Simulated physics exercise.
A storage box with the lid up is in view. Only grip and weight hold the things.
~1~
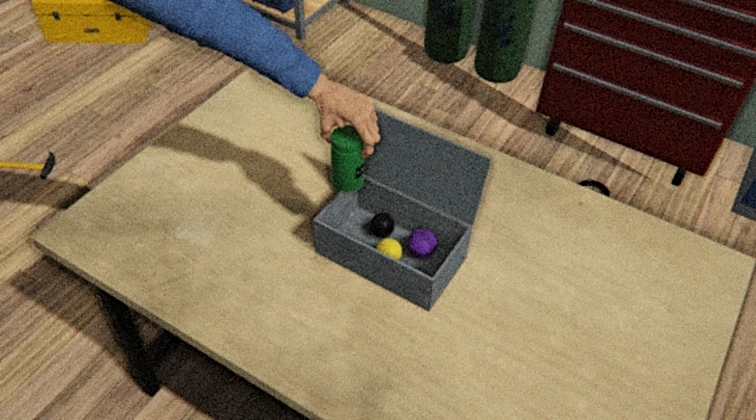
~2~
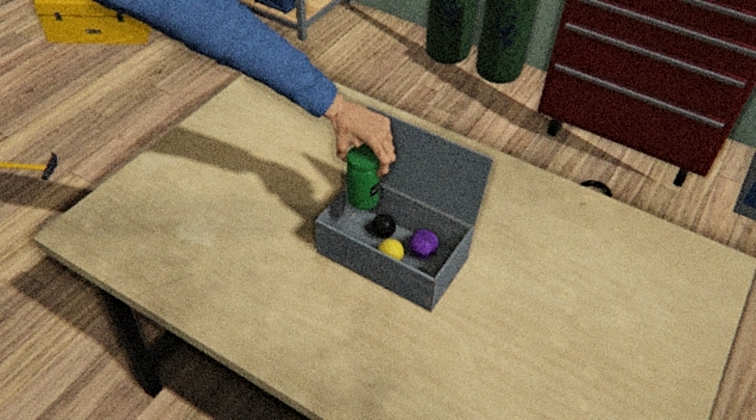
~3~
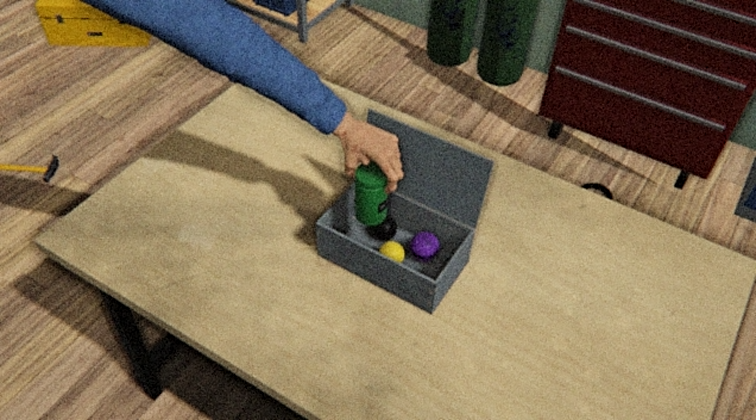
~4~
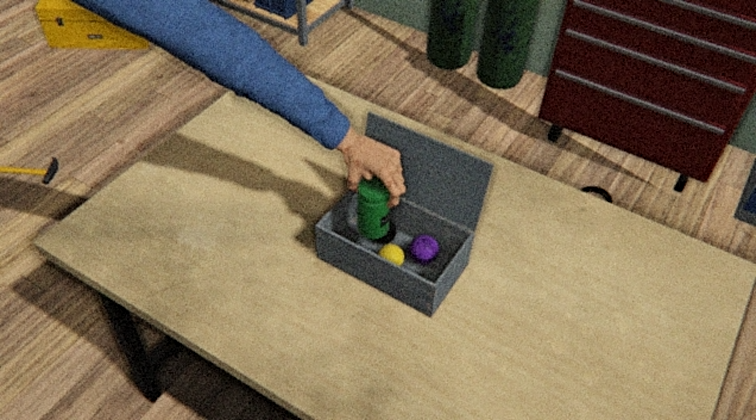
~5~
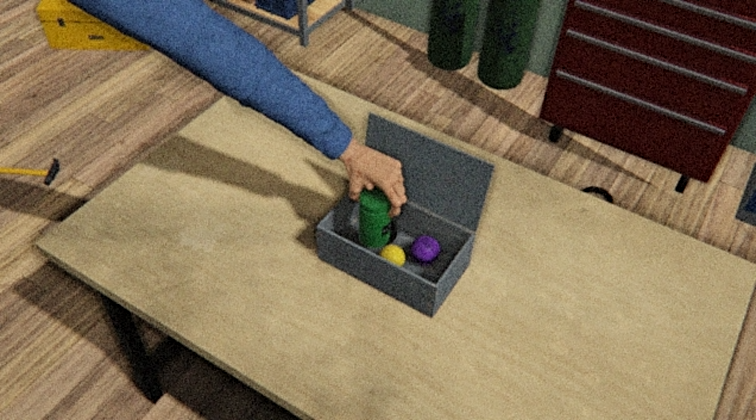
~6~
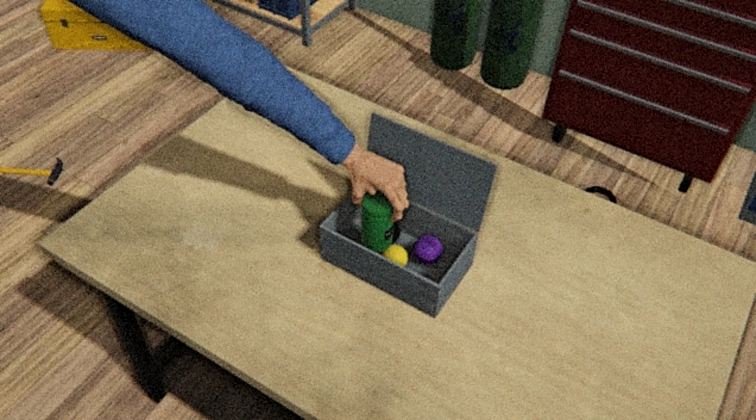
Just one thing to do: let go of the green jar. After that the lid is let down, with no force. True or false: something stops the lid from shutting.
False.
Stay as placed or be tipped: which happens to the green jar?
The green jar tips.
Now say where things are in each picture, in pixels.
Coming down; green jar (348, 159); black lemon (382, 225), in the first frame.
Coming down; green jar (363, 177); purple ball (423, 245), in the second frame.
Coming down; green jar (371, 194), in the third frame.
Coming down; green jar (374, 208), in the fourth frame.
Coming down; green jar (375, 217); purple ball (425, 251), in the fifth frame.
In place under the hand; green jar (378, 221), in the sixth frame.
Then, 0.30 s later than the last frame, green jar on its side near (365, 243); yellow lemon moved a little.
Then, 1.20 s later than the last frame, lid starting down; green jar on its side near (358, 247); yellow lemon moved about its own width; purple ball moved a little.
Then, 1.70 s later than the last frame, lid 46° above the rim; green jar on its side near (358, 247); yellow lemon moved about its own width; purple ball moved a little.
Then, 2.00 s later than the last frame, lid 10° above the rim; green jar on its side near (358, 247); yellow lemon moved about its own width; purple ball moved a little.
When it is over, lid shut; lying over in the box, green jar; moved from the start, yellow lemon; the other 2 as before. End places, in pixels of the last picture, green jar near (358, 247).
